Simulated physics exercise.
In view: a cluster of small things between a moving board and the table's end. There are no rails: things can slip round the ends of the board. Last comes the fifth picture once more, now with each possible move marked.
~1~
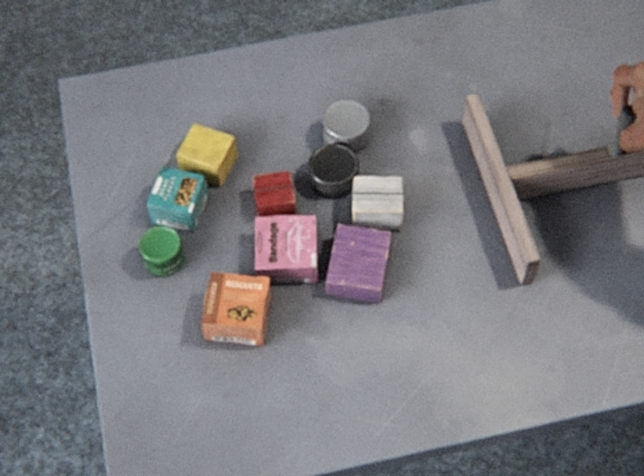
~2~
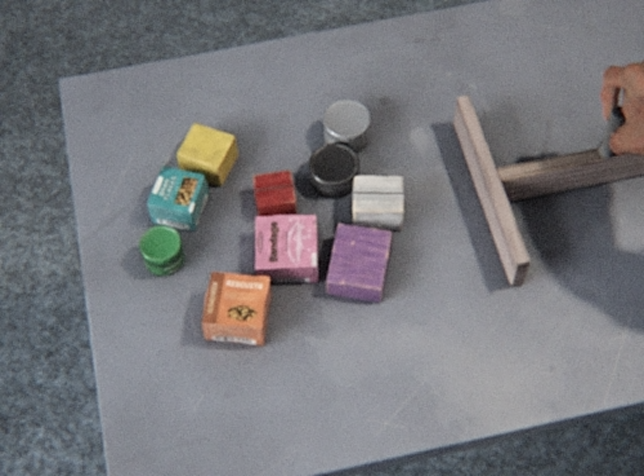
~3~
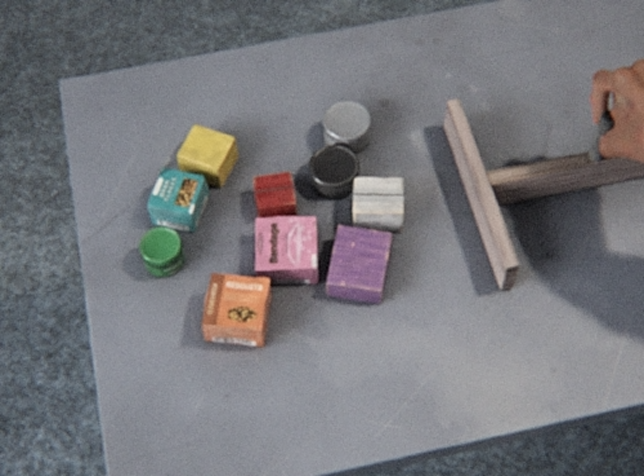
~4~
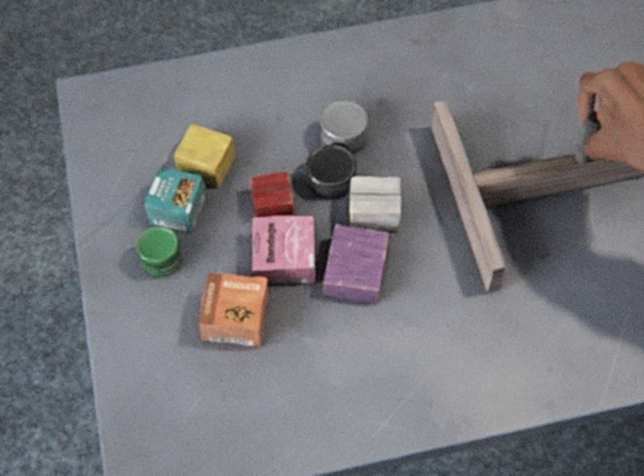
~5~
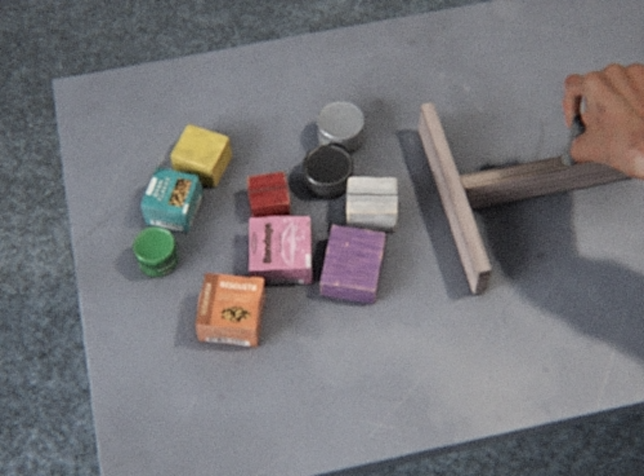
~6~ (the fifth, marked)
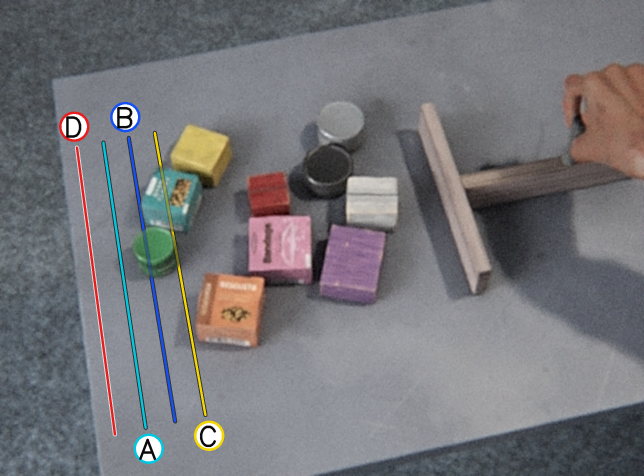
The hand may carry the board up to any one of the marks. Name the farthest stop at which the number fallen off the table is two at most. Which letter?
No farther than C.
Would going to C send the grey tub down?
By then, no.
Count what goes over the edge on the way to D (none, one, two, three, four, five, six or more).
In all, six or more.
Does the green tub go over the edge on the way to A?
Yes.
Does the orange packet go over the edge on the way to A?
Yes.
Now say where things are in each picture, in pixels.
The first frame shows pink box (286, 250); white box (377, 204); yellow block (207, 155).
The second frame shows board (492, 175); black jar (335, 171).
The third frame shows board (482, 179); green tub (162, 252).
The fourth frame shows board (468, 180); grey tub (344, 129).
The fifth frame shows board (455, 183); red box (269, 197); pink box (281, 251); white box (372, 205).
On the marked copy, A at (123, 274); B at (150, 269); C at (178, 263); D at (95, 280).
Following C. Soon after the start, board (356, 202); grey tub (311, 125); purple block (334, 273).
Later, board (255, 222); green tub (119, 256); turquoise packet (126, 209).
In the end, board (178, 237); turquoise packet over the edge; green tub over the edge; two fallen.
As for the rest, A drops five; B drops four; D drops eight.
